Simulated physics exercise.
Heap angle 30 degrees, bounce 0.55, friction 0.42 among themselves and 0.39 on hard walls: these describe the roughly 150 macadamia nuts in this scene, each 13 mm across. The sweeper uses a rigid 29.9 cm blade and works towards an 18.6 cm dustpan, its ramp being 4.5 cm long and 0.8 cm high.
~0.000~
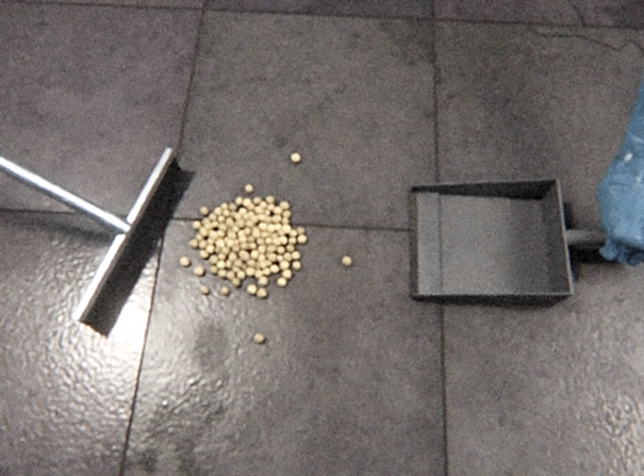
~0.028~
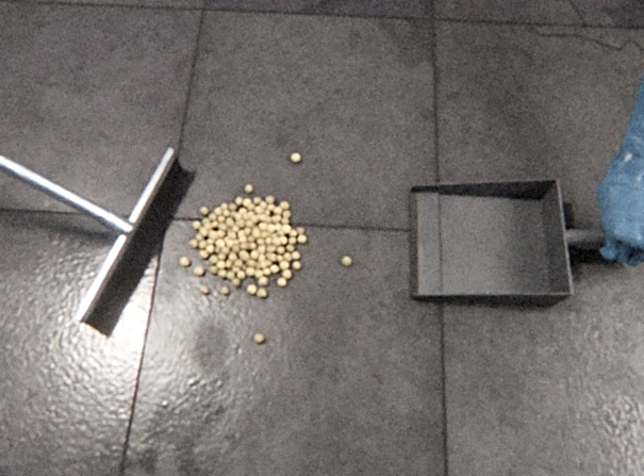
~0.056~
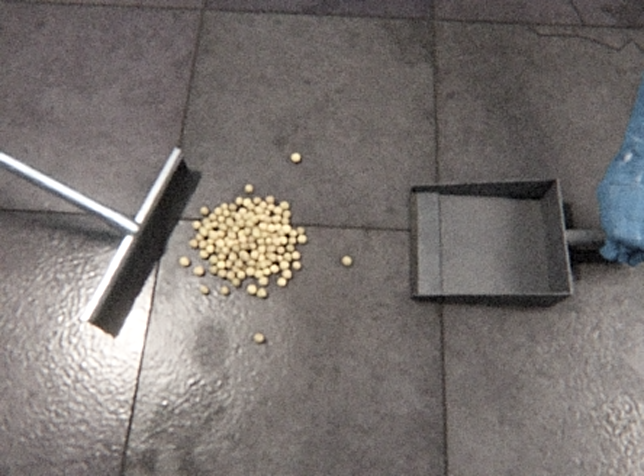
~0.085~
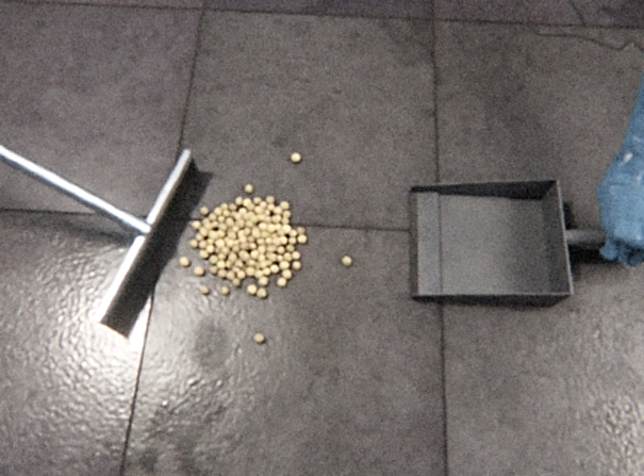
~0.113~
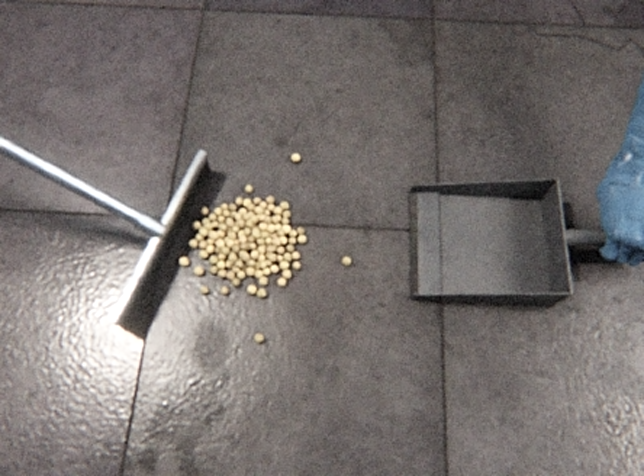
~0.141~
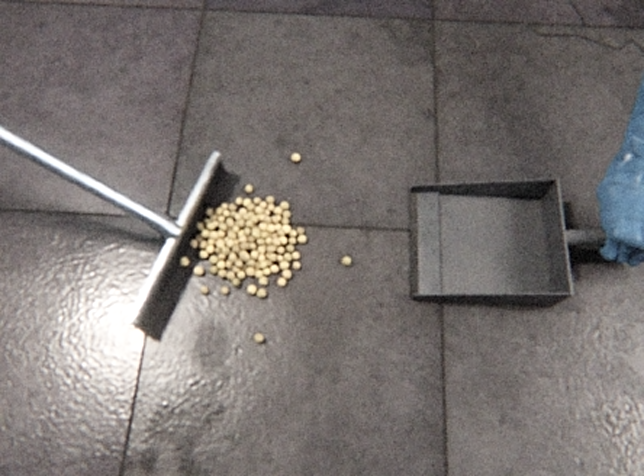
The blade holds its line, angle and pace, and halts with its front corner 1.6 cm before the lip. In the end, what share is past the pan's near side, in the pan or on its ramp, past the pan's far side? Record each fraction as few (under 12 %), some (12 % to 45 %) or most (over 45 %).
Recorded: Near side some; pan some; far side few.
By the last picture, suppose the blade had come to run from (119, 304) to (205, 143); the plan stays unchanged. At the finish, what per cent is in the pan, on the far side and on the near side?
Split: Pan = 5, far = 15, near = 25.
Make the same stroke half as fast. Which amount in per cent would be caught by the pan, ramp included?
About 15 per cent.
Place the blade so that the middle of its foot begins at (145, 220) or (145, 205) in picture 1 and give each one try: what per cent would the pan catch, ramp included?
The two tries give about 30 % and about 25 %.
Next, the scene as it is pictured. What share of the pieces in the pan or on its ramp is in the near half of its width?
About 70 %.
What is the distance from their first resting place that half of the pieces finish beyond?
It comes to some 32 cm.
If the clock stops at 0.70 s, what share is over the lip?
Over the lip by then: Approx. 25 %.
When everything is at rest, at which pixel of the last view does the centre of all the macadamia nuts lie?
(423, 281) or so.
After 0.32 s, middle of the blade 21 cm from the lip; 0 % over the lip, far side 5 %, near side 20 %.
After 0.45 s, middle of the blade 10 cm from the lip; 0 % over the lip, far side 5 %, near side 35 %.
After 0.70 s, middle of the blade 6 cm from the lip; 25 % over the lip, far side 5 %, near side 40 %.
By 1.7 s all is still; near side 40 %, pan 25 %, far side 5 %, in front of the lip or behind the blade 30 %.
